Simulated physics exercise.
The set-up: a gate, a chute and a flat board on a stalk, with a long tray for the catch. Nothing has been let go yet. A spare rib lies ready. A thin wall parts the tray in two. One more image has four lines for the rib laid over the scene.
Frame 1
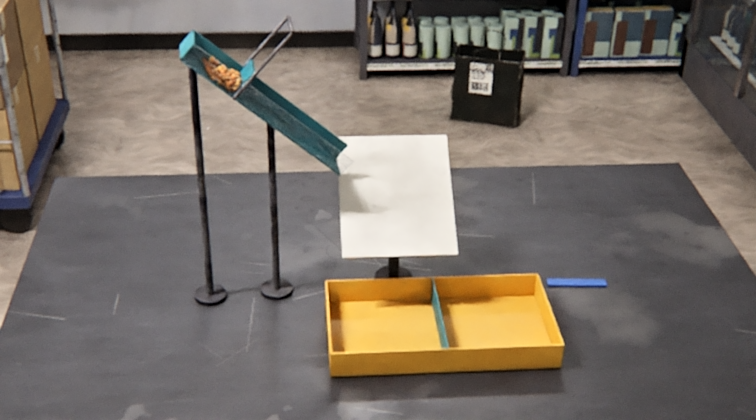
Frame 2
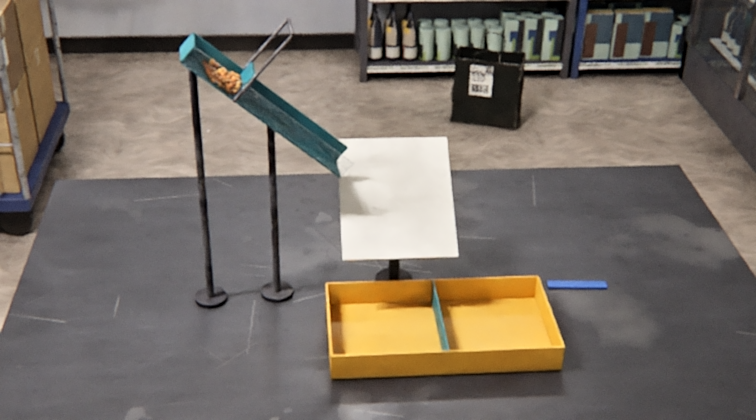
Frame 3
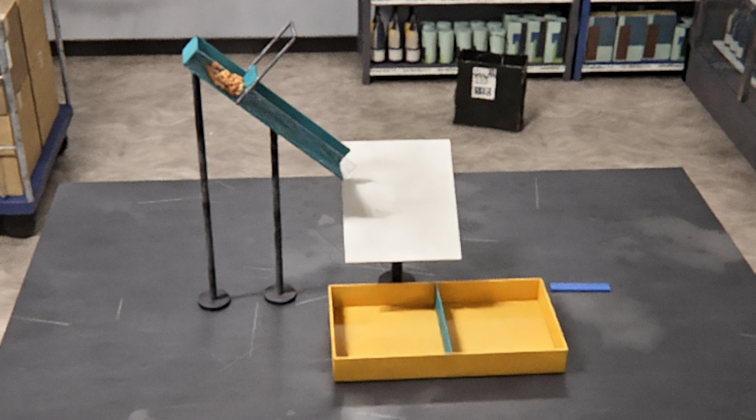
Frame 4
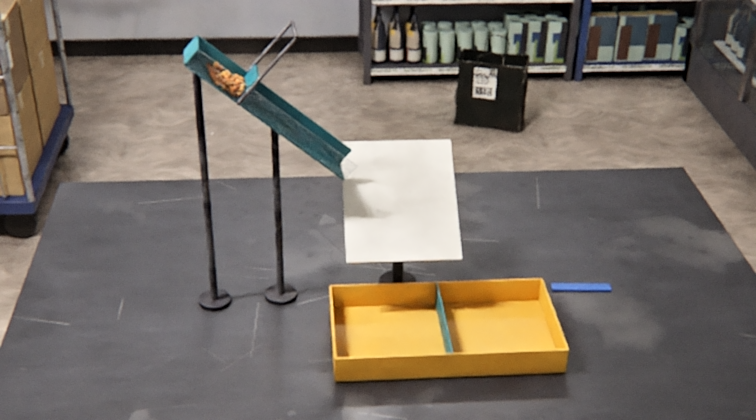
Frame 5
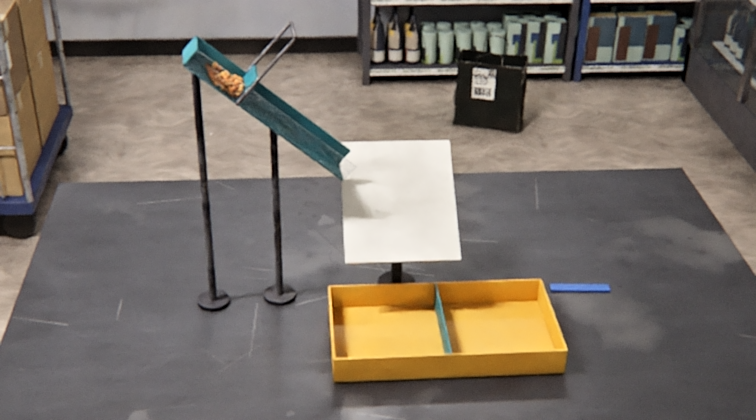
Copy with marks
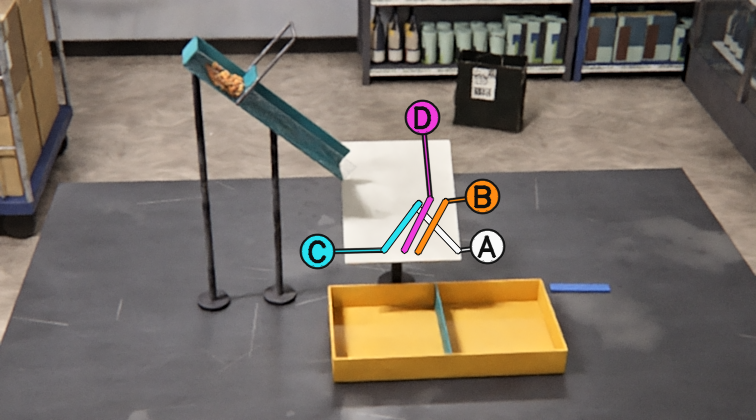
A yellow divided tray sitting below a tilted white board and a sloping teal chute holding small brown pieces, everything staying still.
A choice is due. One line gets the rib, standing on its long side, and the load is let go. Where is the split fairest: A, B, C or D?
Line A.
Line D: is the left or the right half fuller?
More lands on the left.
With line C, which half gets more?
Left.
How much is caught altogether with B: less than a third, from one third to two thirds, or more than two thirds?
Line B gives more than two thirds.
On the marked copy, line A from (416, 206) to (458, 250); line B from (445, 201) to (418, 251); line C from (418, 203) to (384, 250); line D from (430, 199) to (404, 250).
If A is chosen, of what is caught, about half in the left half, about half in the right.
If B is chosen, of what is caught, nearly all in the left half, a stray few in the right.
If C is chosen, of what is caught, nearly all in the left half, a stray few in the right.
If D is chosen, of what is caught, nearly all in the left half, a stray few in the right.
